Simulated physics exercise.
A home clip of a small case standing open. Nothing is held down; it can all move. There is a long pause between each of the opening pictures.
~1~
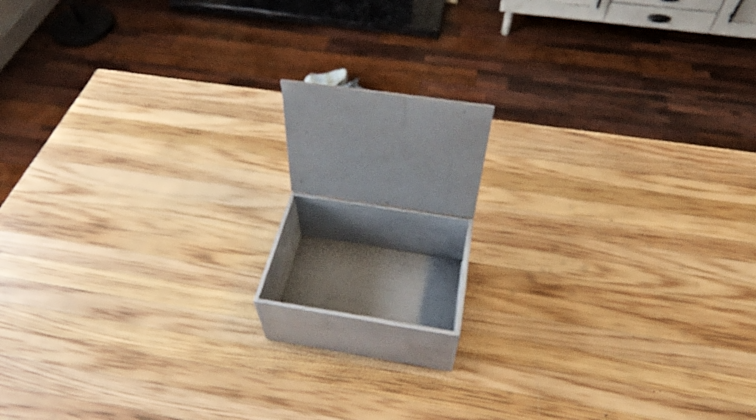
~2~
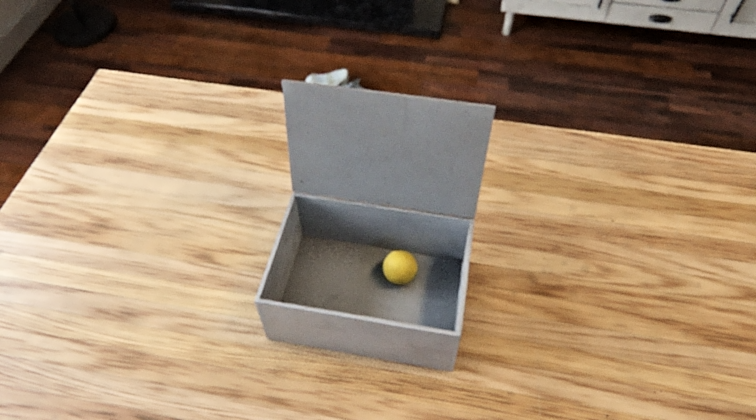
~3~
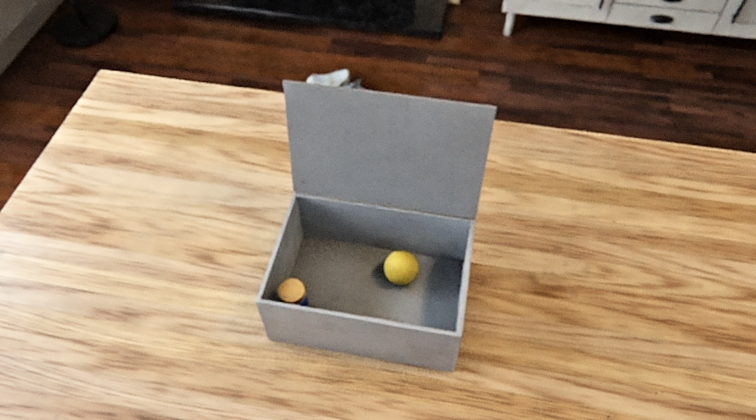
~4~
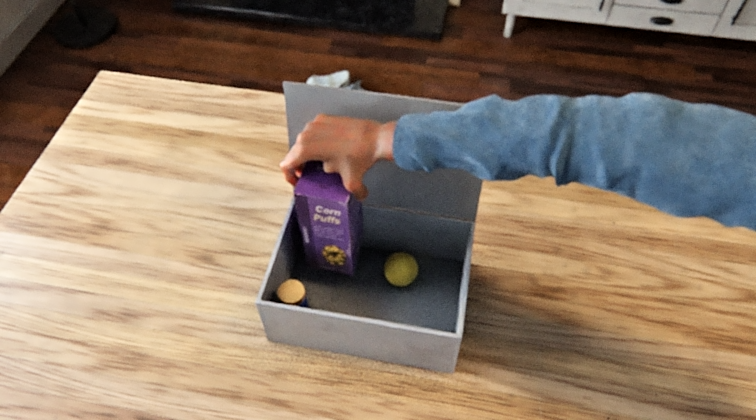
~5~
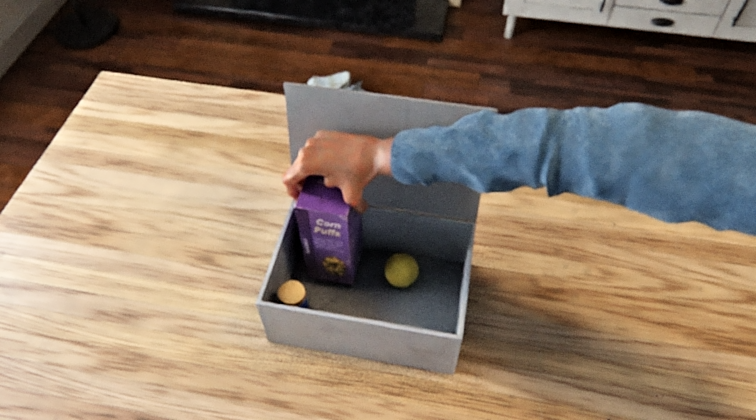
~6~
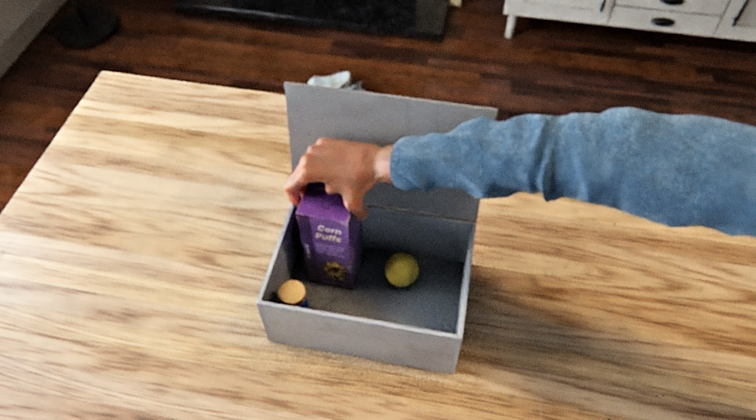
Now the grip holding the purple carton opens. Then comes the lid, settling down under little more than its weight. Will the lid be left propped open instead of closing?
Yes, it stays propped open.
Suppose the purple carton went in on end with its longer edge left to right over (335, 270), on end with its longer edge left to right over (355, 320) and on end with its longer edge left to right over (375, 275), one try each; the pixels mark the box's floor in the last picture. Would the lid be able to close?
On the first attempt the lid remains open a bit, on the second it remains open a bit, and on the third it settles shut.
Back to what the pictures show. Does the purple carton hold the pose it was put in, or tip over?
Observation: The purple carton tilts over.
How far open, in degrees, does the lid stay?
Angle above rim: About 30°.
Then, 1.50 s after the last picture, lid 76° above the rim.
Then, 2.10 s after the last picture, lid 46° above the rim; purple carton tipped 20° from how it was near (326, 253).
At rest, lid 30° above the rim; tipped over in the box, purple carton; left askew, blue shaker; yellow lemon in place. Seen from the same camera at the end, purple carton near (326, 265).
